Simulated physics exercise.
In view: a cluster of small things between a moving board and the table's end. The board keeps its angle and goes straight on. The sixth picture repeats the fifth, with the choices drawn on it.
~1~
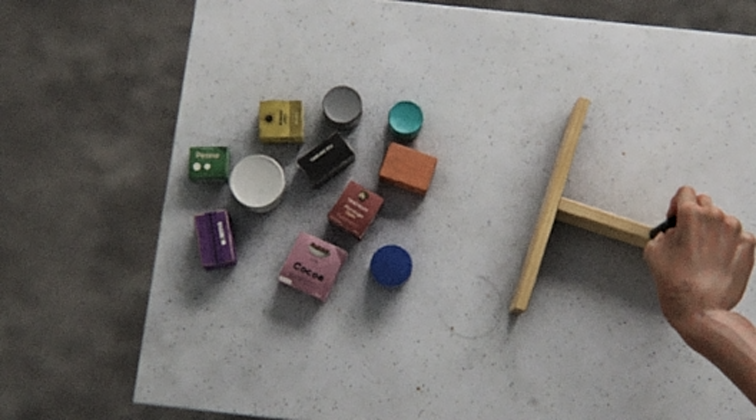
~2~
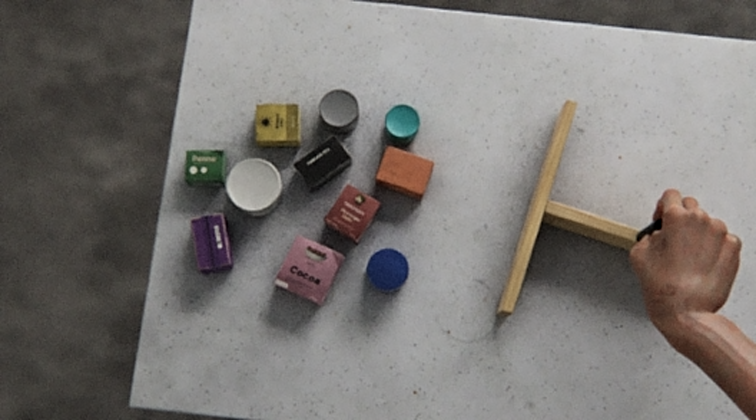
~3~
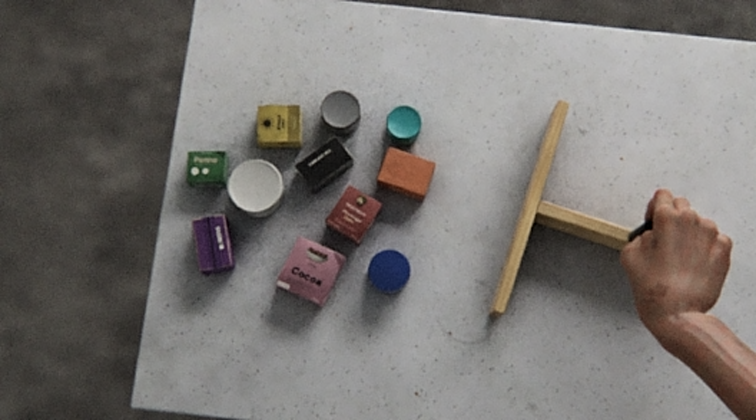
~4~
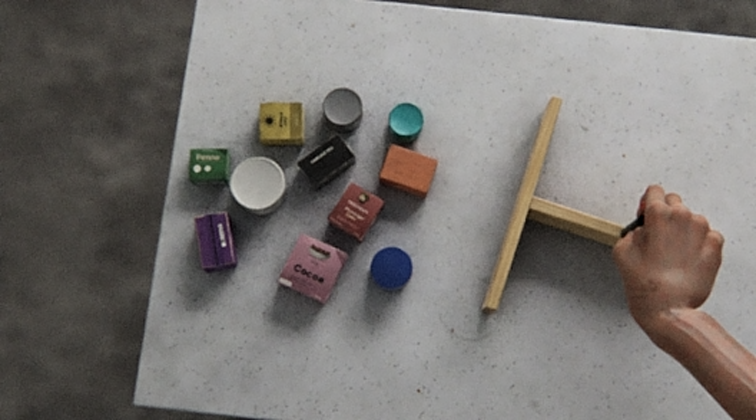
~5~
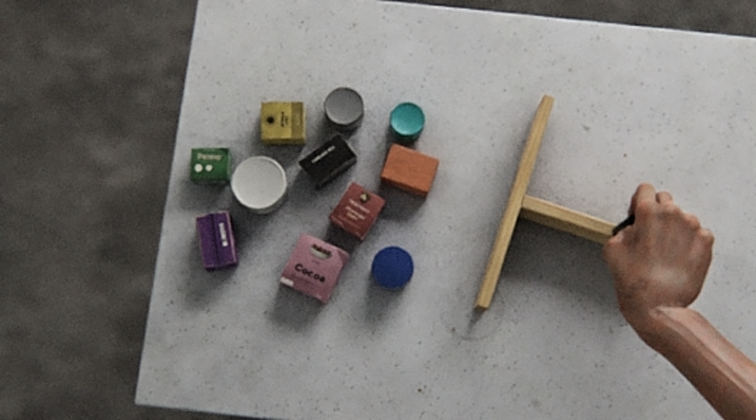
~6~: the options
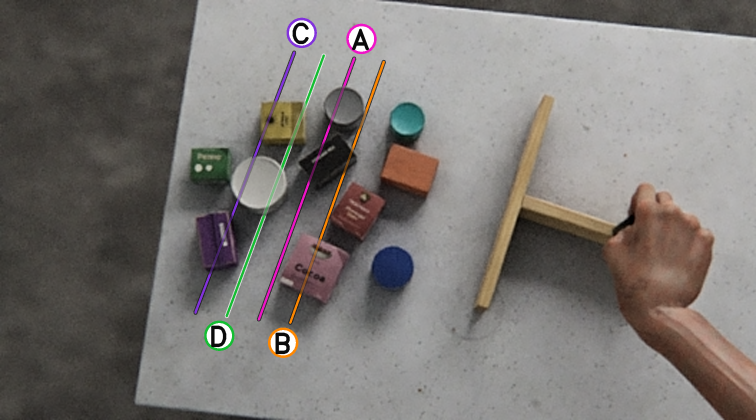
At first, a hand at the right grips the handle of a long wooden board on a pale speckled table, with a cluster of colourful small boxes and round jars to its left. The hand pushes the board a short way left, narrowing the gap, while the untouched cluster stays in place.
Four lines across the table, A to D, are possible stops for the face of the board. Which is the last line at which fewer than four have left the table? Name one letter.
It can go as far as C.
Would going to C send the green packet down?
By then, yes.
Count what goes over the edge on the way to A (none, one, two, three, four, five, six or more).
The count is none.
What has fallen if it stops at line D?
The green packet goes over.
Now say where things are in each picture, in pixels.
The first picture shows white jar (259, 185); black packet (326, 160); turquoise jar (406, 121).
The second picture shows board (541, 204); pink packet (309, 271).
The third picture shows board (532, 204); green packet (207, 169).
The fourth picture shows board (525, 200); yellow packet (283, 124).
The fifth picture shows board (517, 199); blue pot (393, 268); red packet (358, 212); white jar (261, 186).
On the marked copy, A at (308, 185); B at (338, 188); C at (246, 178); D at (277, 182).
Taking C. A third of the way, board (418, 188); blue pot (366, 261); orange block (393, 169).
Two thirds of the way, board (320, 178); green packet (195, 167); purple box (212, 242).
When it is over, board (246, 170); purple box over the edge; green packet over the edge; two fallen.
As for the rest, A is within the limit but short; B is within the limit but short; D is within the limit but short.
